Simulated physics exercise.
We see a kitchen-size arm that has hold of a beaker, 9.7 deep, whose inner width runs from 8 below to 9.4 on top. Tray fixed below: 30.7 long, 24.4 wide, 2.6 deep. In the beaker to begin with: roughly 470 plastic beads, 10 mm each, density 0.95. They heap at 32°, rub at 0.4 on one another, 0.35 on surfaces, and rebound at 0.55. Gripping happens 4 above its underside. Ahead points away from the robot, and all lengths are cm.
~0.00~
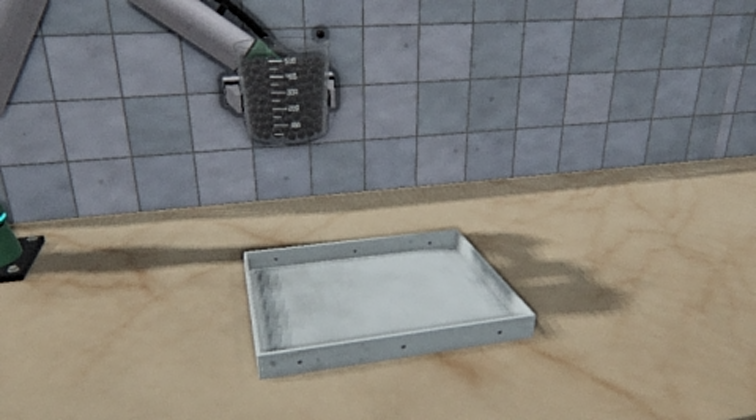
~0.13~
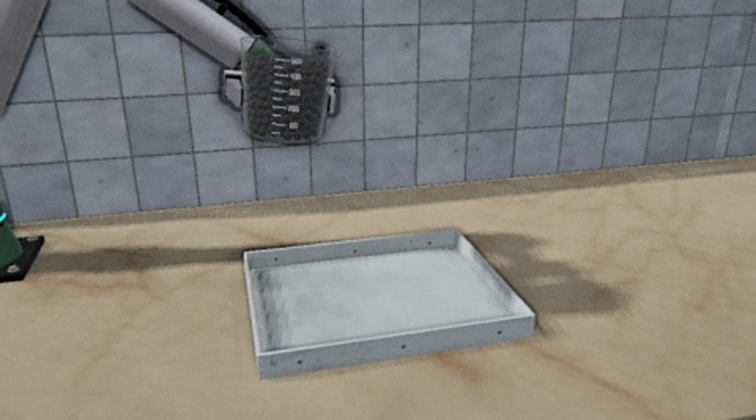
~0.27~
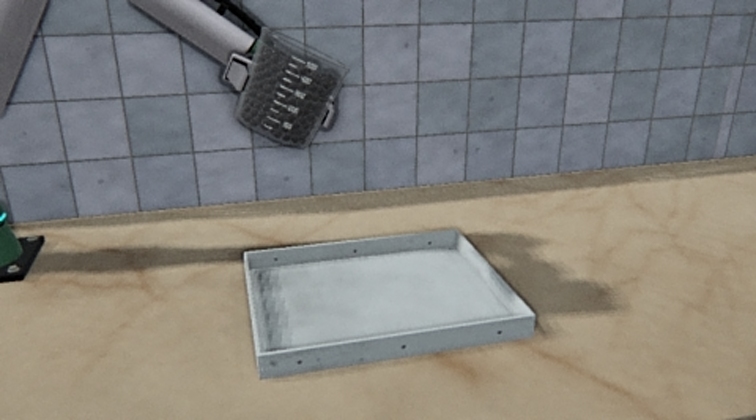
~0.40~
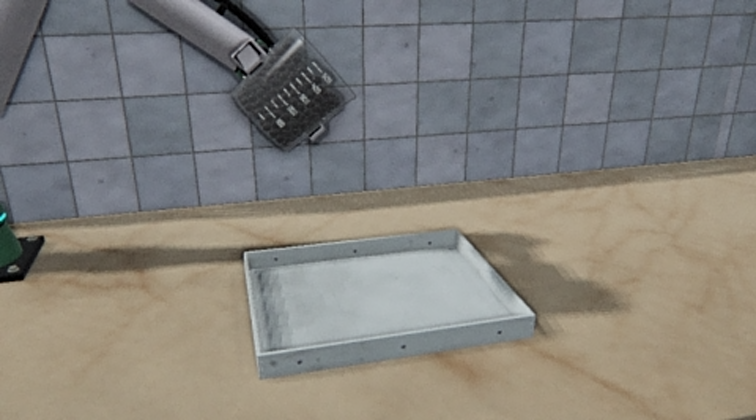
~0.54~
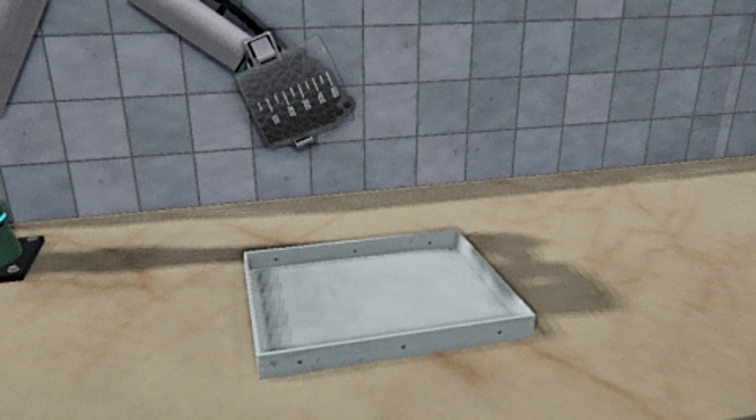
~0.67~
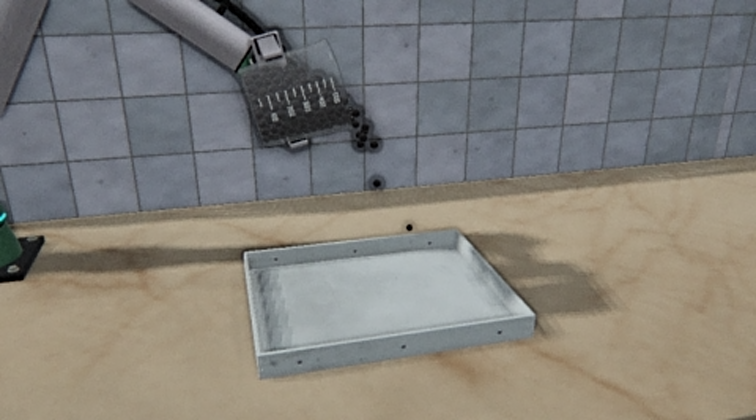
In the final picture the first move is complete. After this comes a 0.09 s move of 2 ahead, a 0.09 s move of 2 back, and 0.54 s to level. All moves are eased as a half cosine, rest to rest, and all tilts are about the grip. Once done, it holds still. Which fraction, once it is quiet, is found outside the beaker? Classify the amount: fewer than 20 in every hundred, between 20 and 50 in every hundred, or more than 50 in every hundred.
Between 20 and 50 in every hundred.
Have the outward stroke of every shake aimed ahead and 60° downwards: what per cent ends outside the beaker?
You'd expect near 15 percent of it there.
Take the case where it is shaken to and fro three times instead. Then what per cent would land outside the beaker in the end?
Roughly 60 in a hundred.
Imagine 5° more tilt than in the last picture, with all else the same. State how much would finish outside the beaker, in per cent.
Estimate: Close to 45 per cent.
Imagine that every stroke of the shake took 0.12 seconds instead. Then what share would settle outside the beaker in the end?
That would give around 25 per cent.
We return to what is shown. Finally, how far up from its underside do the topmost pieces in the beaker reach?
I'd put it at close to 8.0 centimetres.
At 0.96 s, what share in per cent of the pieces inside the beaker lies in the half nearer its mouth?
That share comes to roughly 50 percent.
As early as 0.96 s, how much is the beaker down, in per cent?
Around 30 percent at that moment.
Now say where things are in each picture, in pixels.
Beaker middle at (285, 91), level; upper third of the load around (284, 73), from x 245 to 320, top at y 35; 466 in the beaker, in the first frame.
Beaker middle at (286, 91), tilted 7° forward; upper third of the load around (283, 74), from x 250 to 325, top at y 50, in the second frame.
Beaker middle at (289, 92), tilted 27° forward; upper third of the load around (284, 76), from x 245 to 335, top at y 50, in the third frame.
Beaker middle at (291, 94), tilted 50° forward; upper third of the load around (288, 77), from x 240 to 335, top at y 45, in the fourth frame.
Beaker middle at (293, 96), tilted 70° forward; upper third of the load around (289, 80), from x 245 to 345, top at y 55, in the fifth frame.
Beaker middle at (293, 97), tilted 77° forward; upper third of the load around (282, 85), from x 245 to 410, top at y 70; 458 in the beaker, 8 in flight or on a rim, in the sixth frame.
After 0.96 s, tilted 70° forward, highest piece 28 above the table; 326 in the beaker, 35 in the tray, 105 in flight or on a rim.
After 1.25 s, tilted 13° forward, highest piece 32 above the table; 309 in the beaker, 142 in the tray, 5 on the table or floor, 10 in flight or on a rim.
After 1.59 s, level, highest piece 31 above the table; 309 in the beaker, 151 in the tray, 5 on the table or floor, 1 in flight or on a rim.
After 2.64 s, level, highest piece 31 above the table; 309 in the beaker, 152 in the tray, 5 on the table or floor.
At rest, 309 in the beaker, 152 in the tray, 5 on the table or floor. That is 34 % outside the beaker.
